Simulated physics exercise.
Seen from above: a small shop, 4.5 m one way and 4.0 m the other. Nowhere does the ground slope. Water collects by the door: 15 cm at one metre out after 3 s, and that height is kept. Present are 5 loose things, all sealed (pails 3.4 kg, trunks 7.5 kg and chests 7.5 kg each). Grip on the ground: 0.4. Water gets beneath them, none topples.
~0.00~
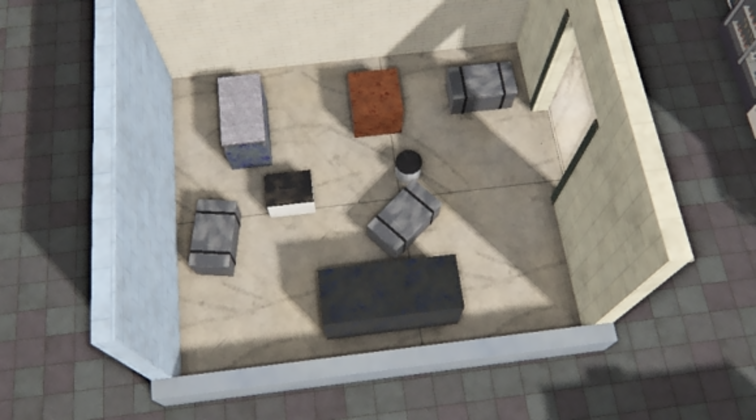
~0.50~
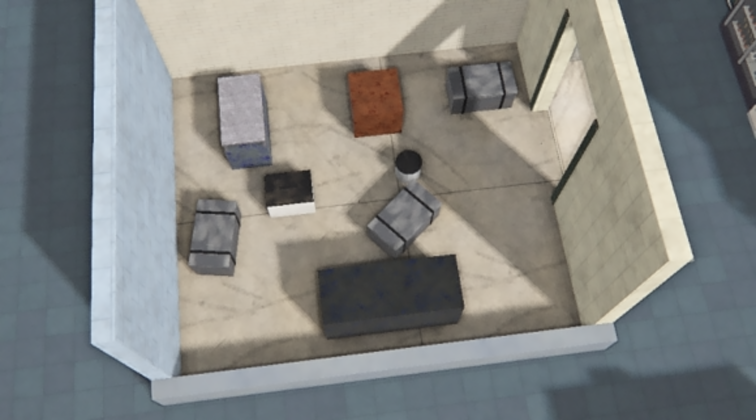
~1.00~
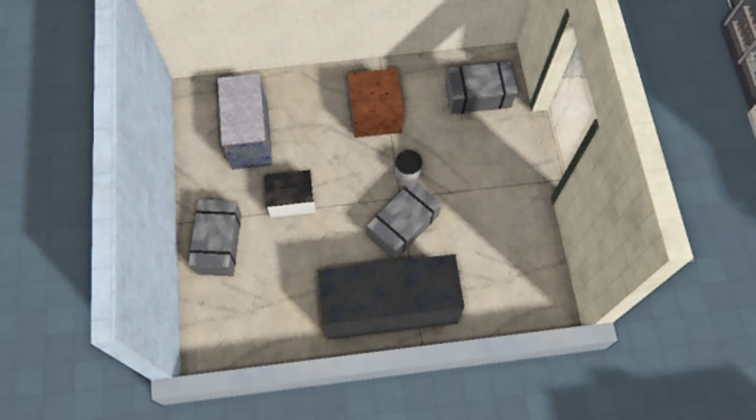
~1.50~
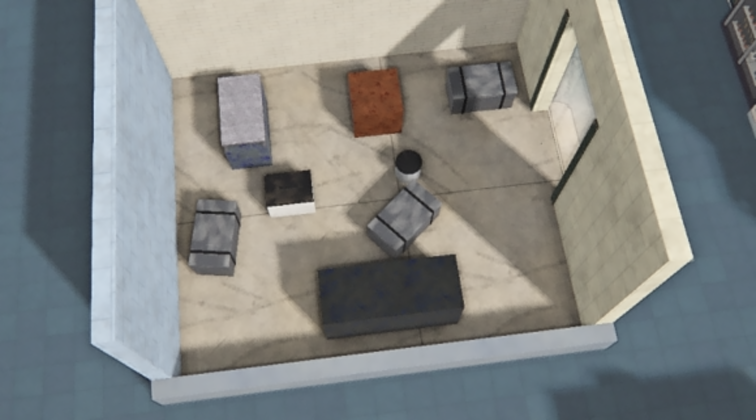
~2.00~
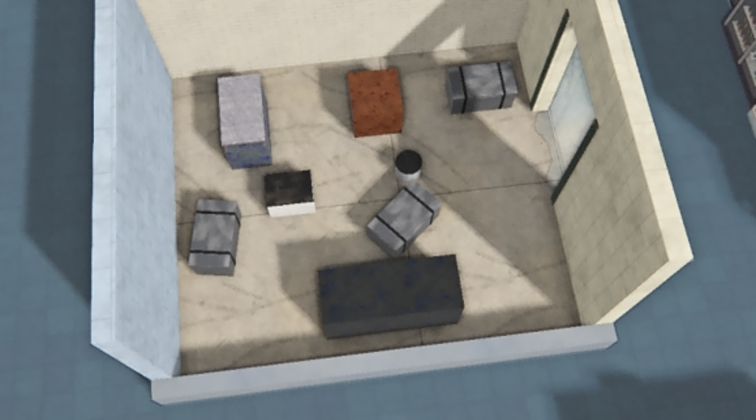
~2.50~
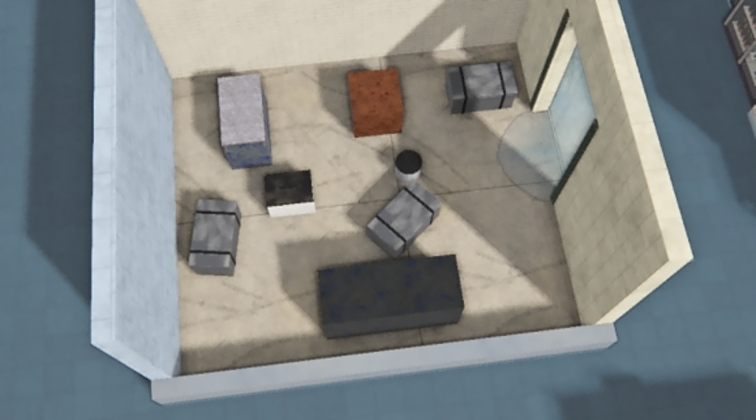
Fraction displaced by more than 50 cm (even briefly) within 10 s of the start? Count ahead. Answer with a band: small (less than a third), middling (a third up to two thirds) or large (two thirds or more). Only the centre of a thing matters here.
Middling.
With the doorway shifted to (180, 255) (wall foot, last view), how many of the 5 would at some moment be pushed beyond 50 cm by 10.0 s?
The answer would then be 4.
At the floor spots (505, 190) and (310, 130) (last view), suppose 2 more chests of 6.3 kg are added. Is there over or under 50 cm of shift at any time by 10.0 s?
Well, the first one tops the mark, and the second stays inside the mark.
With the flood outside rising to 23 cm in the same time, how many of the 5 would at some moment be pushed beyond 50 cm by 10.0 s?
The answer would then be 4.
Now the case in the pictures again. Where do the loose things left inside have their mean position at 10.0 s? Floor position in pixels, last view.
I'd put it around (276, 204).
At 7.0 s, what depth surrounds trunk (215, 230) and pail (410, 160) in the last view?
Close to 3 and 5 centimetres.
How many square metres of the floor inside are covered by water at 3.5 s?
Near 2.5 m2 in all.
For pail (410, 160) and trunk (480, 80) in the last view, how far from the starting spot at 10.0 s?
300 cm and 10 cm respectively.
After 3.5 s 0 of 5 are over 50 cm from their spots; 0 afloat.
After 4.5 s 1 of 5 are over 50 cm from their spots; 0 afloat.
After 7.0 s 3 of 5 are over 50 cm from their spots; 2 afloat.
After 10.0 s 3 of 5 are over 50 cm from their spots, and 3 have been at some point; 5 afloat.
